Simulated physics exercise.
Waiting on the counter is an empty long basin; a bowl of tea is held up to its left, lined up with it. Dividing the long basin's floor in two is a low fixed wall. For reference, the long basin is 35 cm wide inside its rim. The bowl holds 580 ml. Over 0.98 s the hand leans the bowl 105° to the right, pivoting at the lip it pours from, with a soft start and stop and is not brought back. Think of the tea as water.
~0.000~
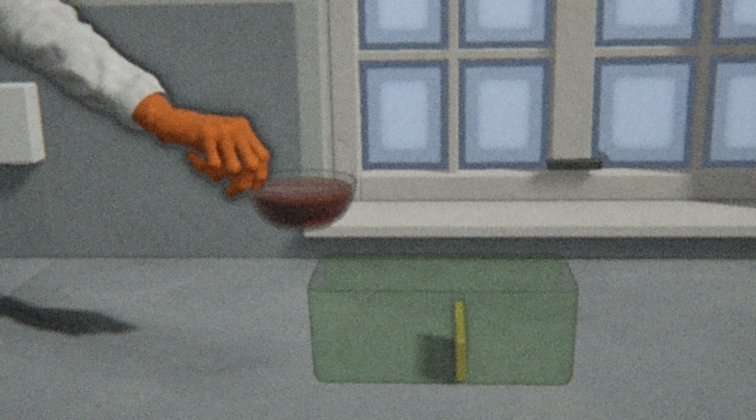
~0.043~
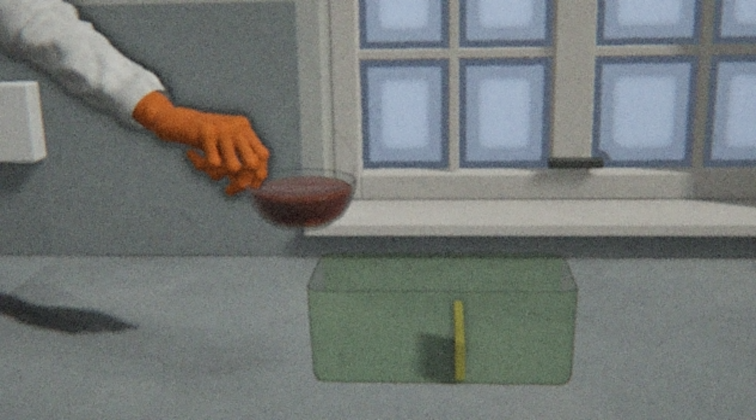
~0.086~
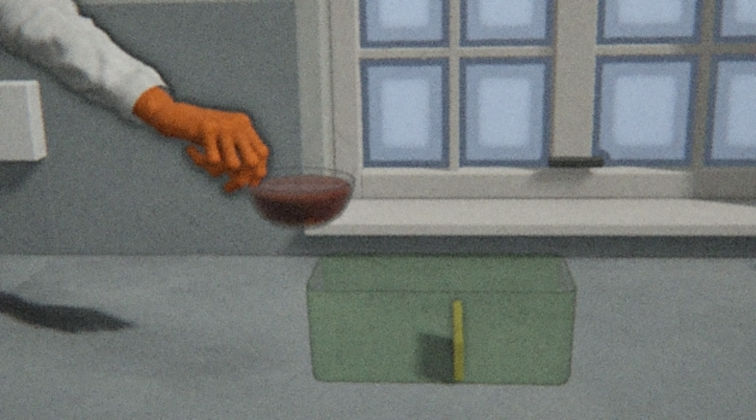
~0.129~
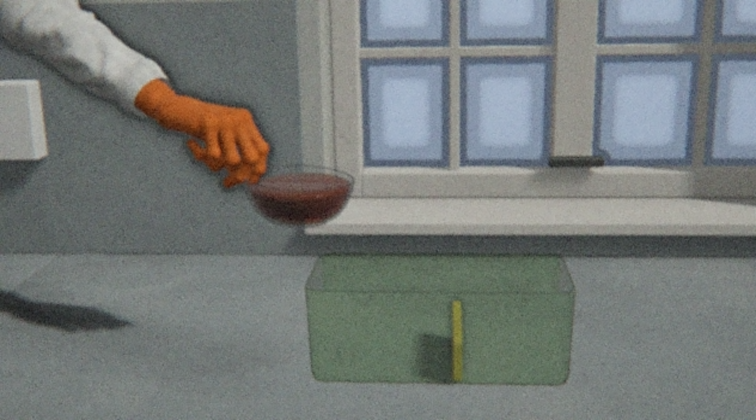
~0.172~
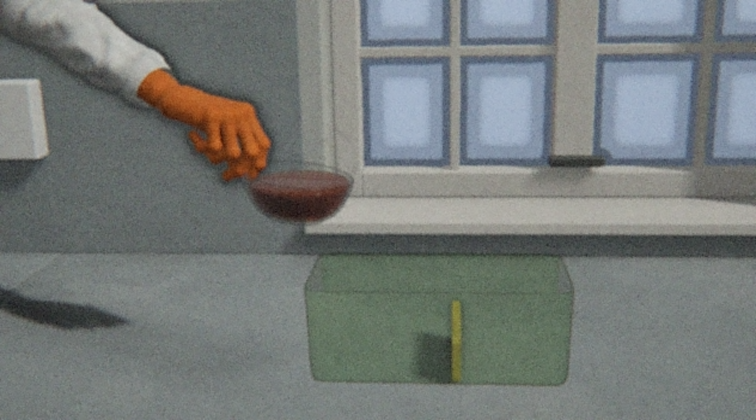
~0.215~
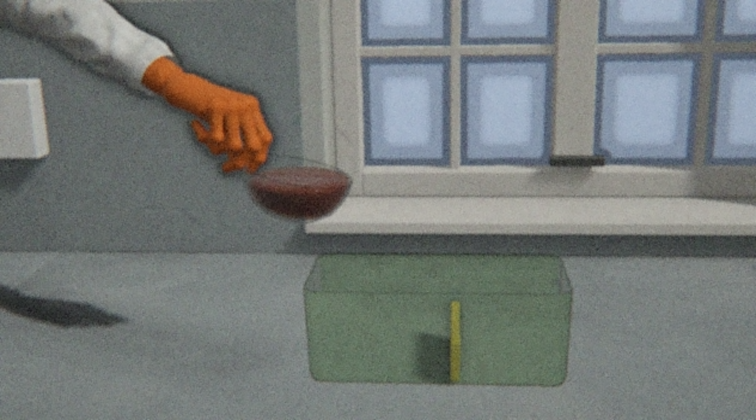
A gloved hand slowly tilts a bowl of dark red liquid slightly to the right.
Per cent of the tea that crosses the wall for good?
10 per cent.
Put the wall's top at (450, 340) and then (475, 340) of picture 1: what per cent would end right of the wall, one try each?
Try 1: 45 %; try 2: 10 %.
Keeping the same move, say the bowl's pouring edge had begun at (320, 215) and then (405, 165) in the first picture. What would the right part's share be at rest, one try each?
Near 5 in a hundred on the first go and near 90 in a hundred on the second.
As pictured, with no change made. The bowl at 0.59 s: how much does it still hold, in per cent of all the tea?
Some 38 % of it is still there.
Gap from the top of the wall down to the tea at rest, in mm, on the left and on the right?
Roughly 38 mm on the left side and roughly 52 mm on the right.
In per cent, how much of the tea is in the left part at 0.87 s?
The left part holds close to 82 per cent.
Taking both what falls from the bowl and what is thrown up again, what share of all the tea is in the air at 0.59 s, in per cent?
Close to 48 per cent, I'd say.
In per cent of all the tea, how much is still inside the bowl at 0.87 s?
About 0 percent.
By 0.59 s the tilt is 70° and 37 per cent is still to pour, 15 is left of the wall and 0 right of it.
By 0.87 s the tilt is 102° and 0 per cent is still to pour, 82 is left of the wall and 9 right of it.
By 1.16 s the tilt is 105° and 0 per cent is still to pour, 89 is left of the wall and 10 right of it.
By 1.48 s the tilt is 105° and 0 per cent is still to pour, 89 is left of the wall and 10 right of it.
At rest 89 per cent lies left of the wall, 10 right of it and 1 outside.
